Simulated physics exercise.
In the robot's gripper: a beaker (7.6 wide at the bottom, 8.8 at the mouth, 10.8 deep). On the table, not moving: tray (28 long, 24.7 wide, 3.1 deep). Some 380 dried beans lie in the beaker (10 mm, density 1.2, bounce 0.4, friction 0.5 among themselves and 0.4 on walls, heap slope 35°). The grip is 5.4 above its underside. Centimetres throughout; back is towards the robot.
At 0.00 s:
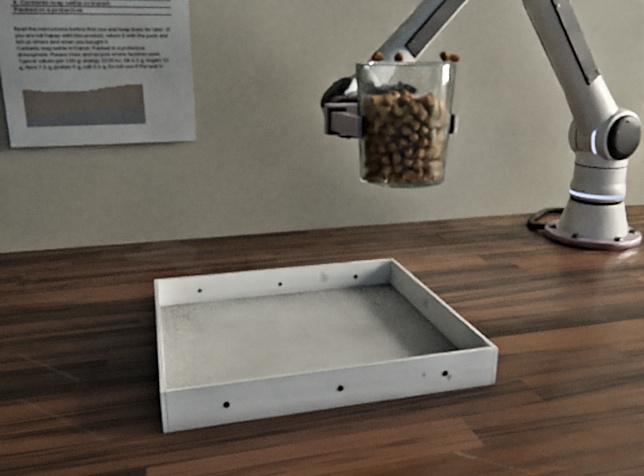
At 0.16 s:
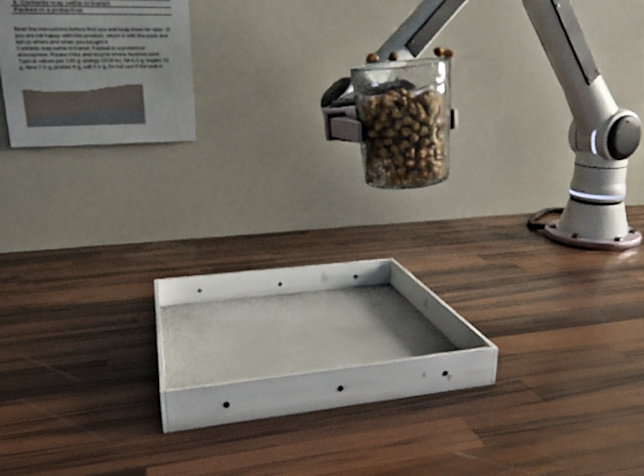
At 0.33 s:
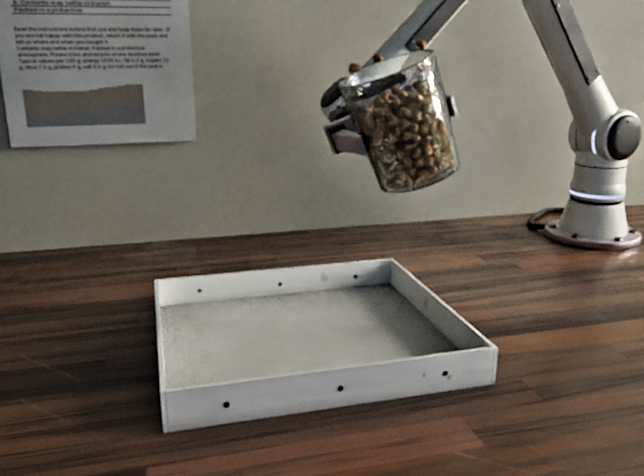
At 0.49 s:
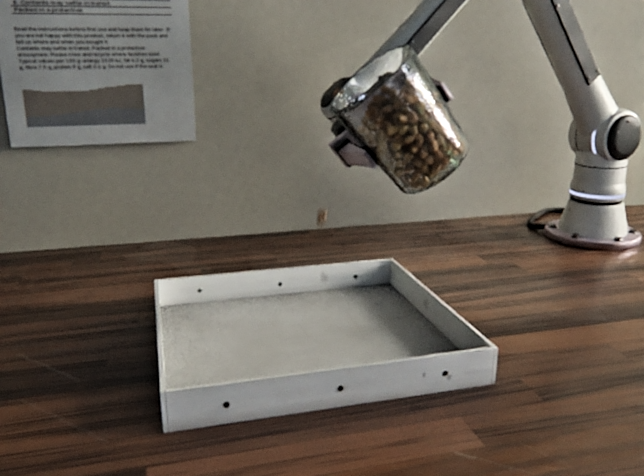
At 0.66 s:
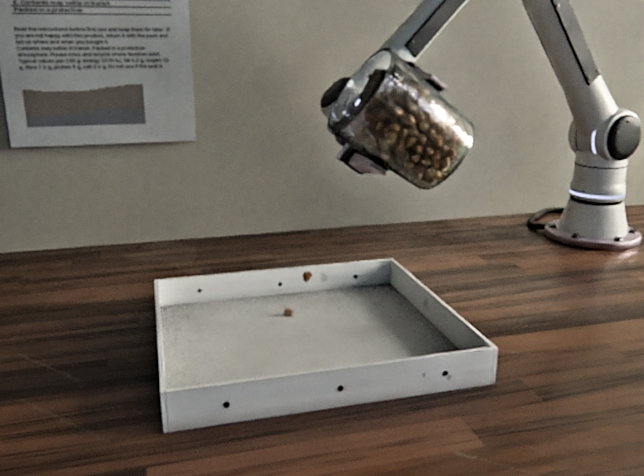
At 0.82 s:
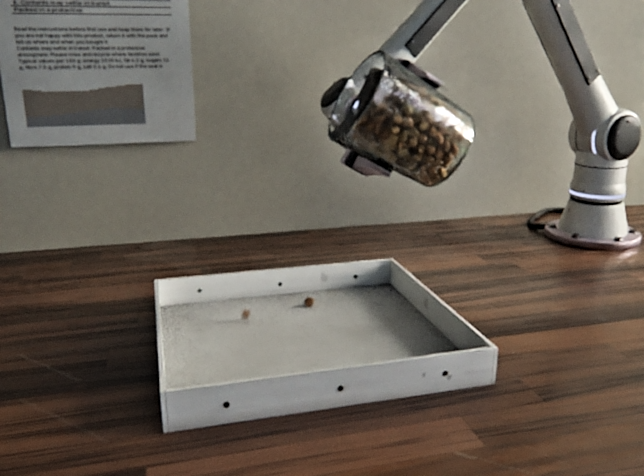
Above a white tray, a robot arm tilts a beaker of beans, dropping two in.
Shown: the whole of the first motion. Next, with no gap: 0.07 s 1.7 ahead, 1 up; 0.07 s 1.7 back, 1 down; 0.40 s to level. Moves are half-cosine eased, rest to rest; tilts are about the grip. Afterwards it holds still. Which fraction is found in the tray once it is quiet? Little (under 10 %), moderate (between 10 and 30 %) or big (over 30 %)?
In the tray the share is little, under 10 %.
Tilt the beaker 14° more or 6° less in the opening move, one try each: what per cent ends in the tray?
About 20 and 5 per cent.
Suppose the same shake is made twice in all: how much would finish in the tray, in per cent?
It would be near 10 per cent.
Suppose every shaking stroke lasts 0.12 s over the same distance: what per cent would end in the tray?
Then about 0 per cent.
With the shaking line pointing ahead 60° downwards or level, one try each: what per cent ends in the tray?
About 0 and 5 per cent.
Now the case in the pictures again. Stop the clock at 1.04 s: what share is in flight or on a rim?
Some 5 per cent.
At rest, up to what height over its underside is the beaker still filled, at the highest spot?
About 9.5 cm.
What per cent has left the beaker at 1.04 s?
About 5 per cent by then.
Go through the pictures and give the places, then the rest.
The beaker middle at (404, 125), level; upper third of the load around (405, 113), from x 365 to 455, top at y 55; 379 in the beaker, in the first picture.
The beaker middle at (404, 125), tilted 6° forward; upper third of the load around (405, 114), from x 365 to 450, top at y 50, in the second picture.
The beaker middle at (404, 125), tilted 21° forward; upper third of the load around (410, 114), from x 355 to 450, top at y 45; 378 in the beaker, 1 in flight or on a rim, in the third picture.
The beaker middle at (404, 125), tilted 39° forward; upper third of the load around (412, 113), from x 320 to 460, top at y 85; 377 in the beaker, 2 in flight or on a rim, in the fourth picture.
The beaker middle at (404, 125), tilted 54° forward; upper third of the load around (412, 112), from x 290 to 465, top at y 85; 377 in the beaker, 2 in the tray, in the fifth picture.
The beaker middle at (404, 125), tilted 60° forward; upper third of the load around (415, 112), from x 245 to 465, top at y 85; 377 in the beaker, 2 in the tray, in the sixth picture.
After 1.04 s, tilted 55° forward, highest piece 24 above the table; 359 in the beaker, 2 in the tray, 18 in flight or on a rim.
After 1.25 s, tilted 10° forward, highest piece 26 above the table; 353 in the beaker, 25 in the tray, 1 in flight or on a rim.
After 1.56 s, level, highest piece 26 above the table; 353 in the beaker, 26 in the tray.
After 2.61 s, level, highest piece 26 above the table; 353 in the beaker, 26 in the tray.
In the end, 353 in the beaker, 26 in the tray. That is 7 % in the tray.
